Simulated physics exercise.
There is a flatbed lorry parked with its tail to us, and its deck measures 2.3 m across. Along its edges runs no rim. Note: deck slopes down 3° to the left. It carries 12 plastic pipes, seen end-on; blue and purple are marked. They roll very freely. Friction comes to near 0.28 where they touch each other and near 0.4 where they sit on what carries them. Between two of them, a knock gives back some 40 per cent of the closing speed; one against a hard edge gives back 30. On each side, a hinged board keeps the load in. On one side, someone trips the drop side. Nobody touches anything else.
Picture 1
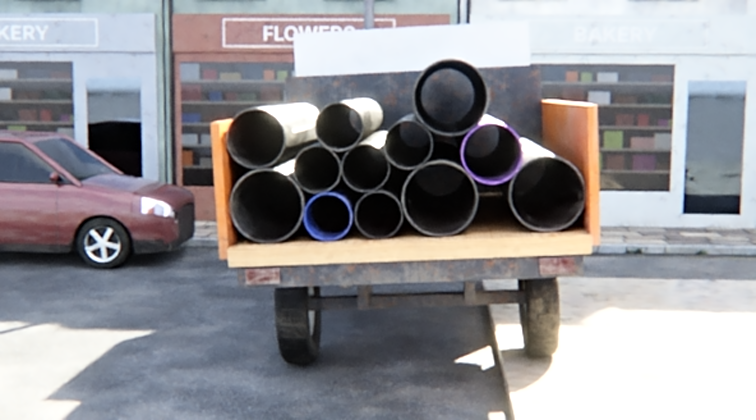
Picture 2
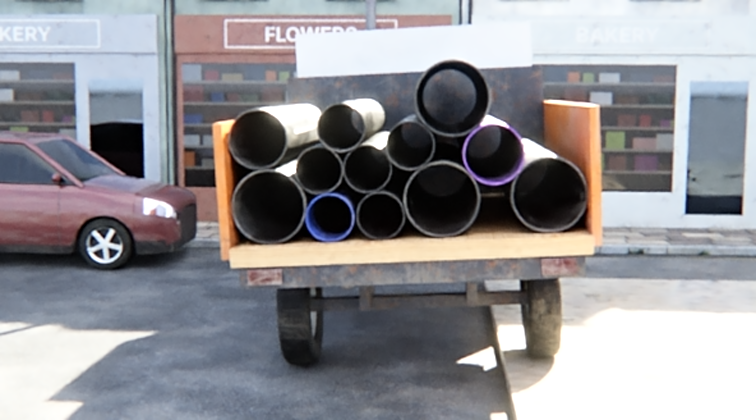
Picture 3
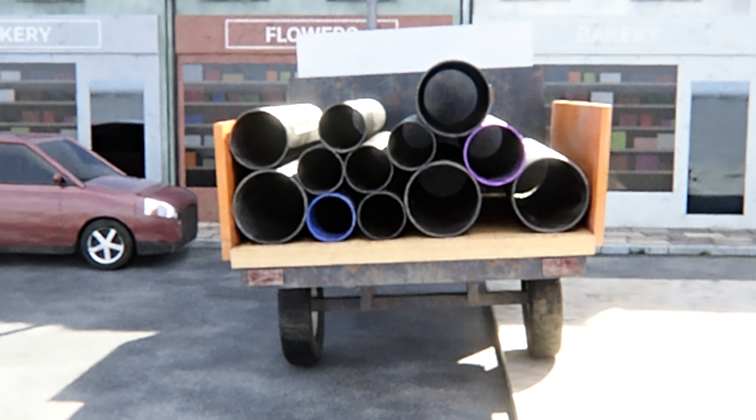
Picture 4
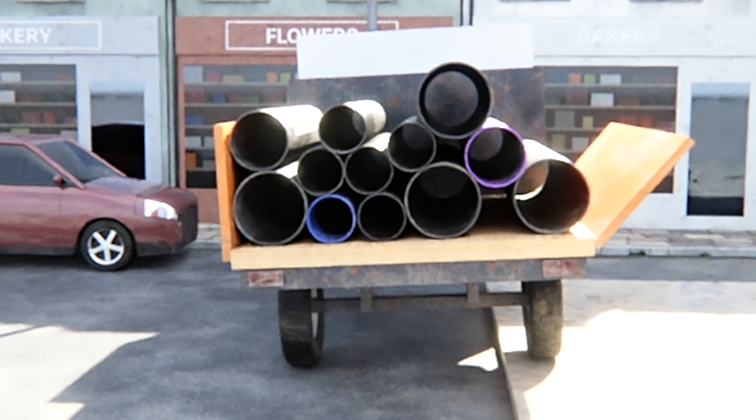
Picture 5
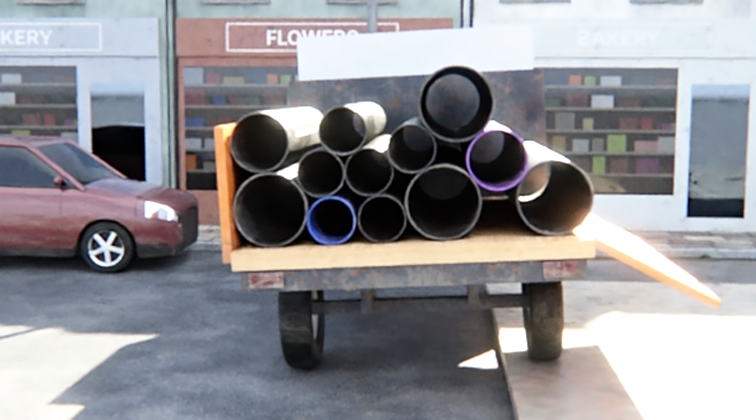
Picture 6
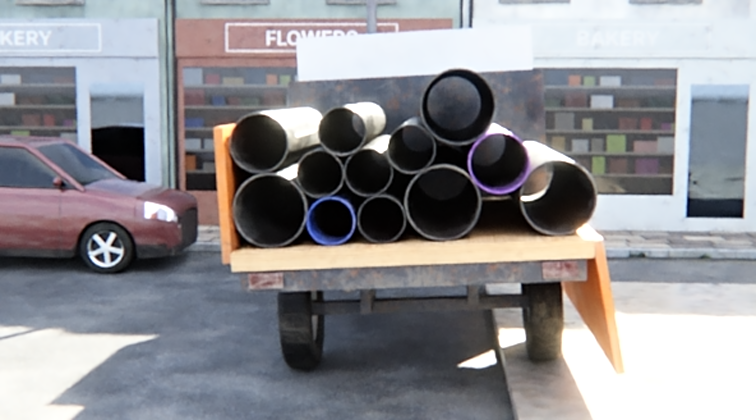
The orange board on the right side of a flatbed lorry swings outward and down until it hangs below the deck, seen from behind on a street of shops. Dark plastic pipes lie stacked end-on between the boards, one rimmed blue low on the left and one purple on the right, with a maroon car at left. The rightmost pipes shift slightly right, while the left board stays upright.
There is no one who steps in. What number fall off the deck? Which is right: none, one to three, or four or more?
The right one is one to three.
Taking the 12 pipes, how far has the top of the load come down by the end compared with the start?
Some 30 centimetres.
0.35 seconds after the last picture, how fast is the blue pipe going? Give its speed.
Close to 0.0 m/s then.
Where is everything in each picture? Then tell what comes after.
Blue at (328, 217), purple at (492, 153); both sides upright; the deck slopes 3° down to the left; 5 of the 12 make up the bottom layer, in the first picture.
Blue at (330, 218), purple at (494, 154); sides still shut, in the second picture.
Blue at (331, 218), purple at (495, 154); right board out by 5°, tip at (606, 112), in the third picture.
Blue at (331, 220), purple at (496, 156); right board out by 45°, tip at (686, 144), in the fourth picture.
Blue at (331, 221), purple at (498, 160); right board out by 120°, tip at (713, 302), in the fifth picture.
Blue at (331, 222), purple at (499, 163); right board out by 170°, tip at (619, 368), in the sixth picture.
Then, 0.4 s after the last picture, blue is on the deck, 65 cm from the left edge; purple is on the deck, 50 cm from the right edge, rolling left; 0 gone from the deck.
Then, 0.7 s after the last picture, purple is on the deck, 50 cm from the right edge; no change for blue; 1 gone from the deck.
Then, 1.1 s after the last picture, no change for blue, purple; 1 gone from the deck.
Then, 1.4 s after the last picture, no change for blue, purple; 2 gone from the deck.
At rest (5.4 s after the last picture), blue is on the deck, 65 cm from the left edge; purple is on the deck, 50 cm from the right edge; 2 gone from the deck.
